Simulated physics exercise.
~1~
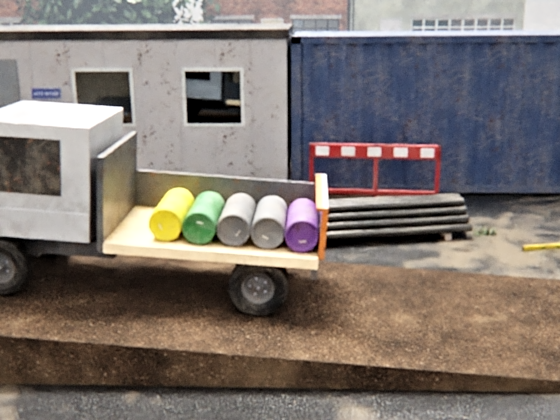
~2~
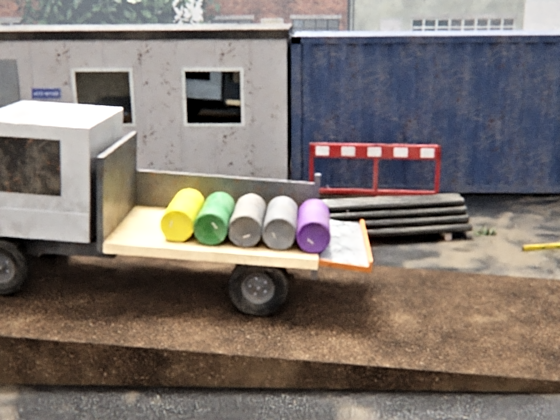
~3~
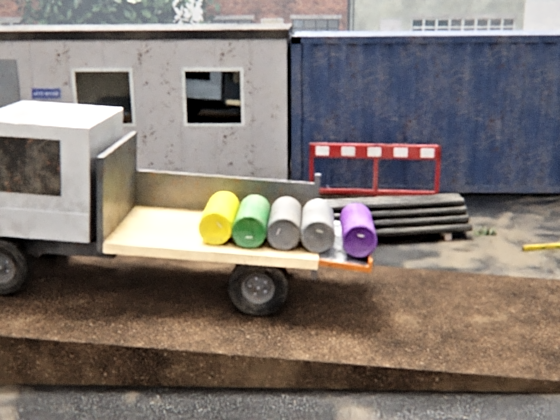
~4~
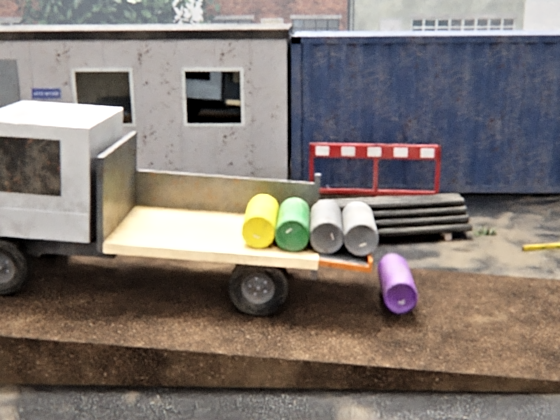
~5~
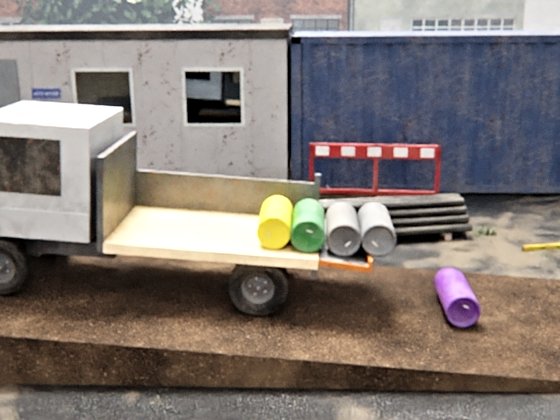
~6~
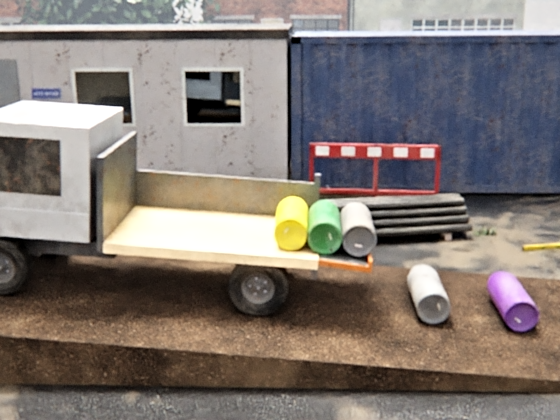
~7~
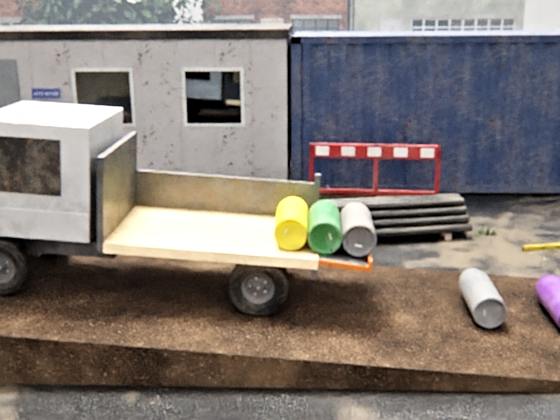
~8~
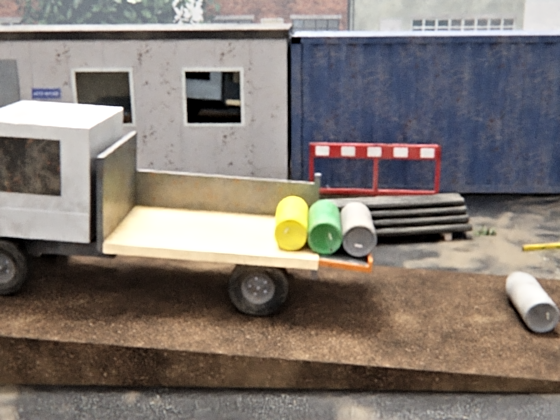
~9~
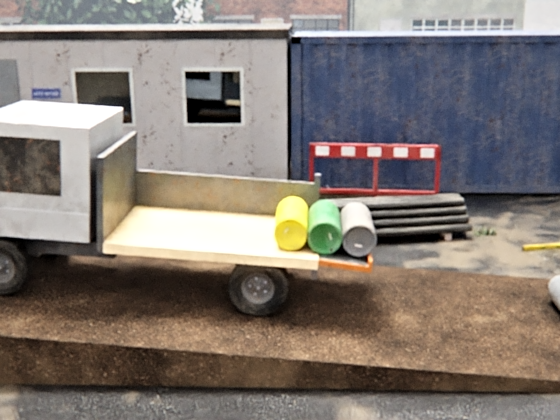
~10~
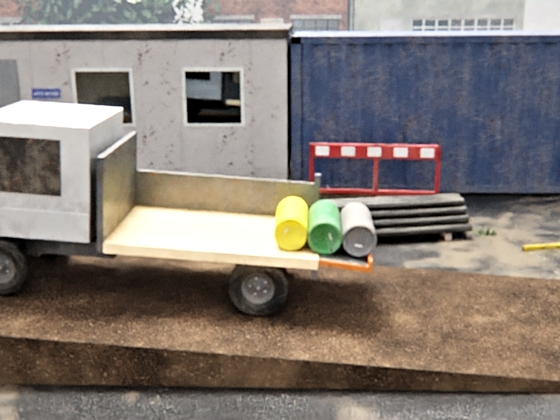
The video shows a parked pick-up whose tailgate drops open, letting five cylinders roll right along the bed; the purple one and then a gray one fall off and roll out of view, while the yellow, green and other gray ones come to rest at the back.
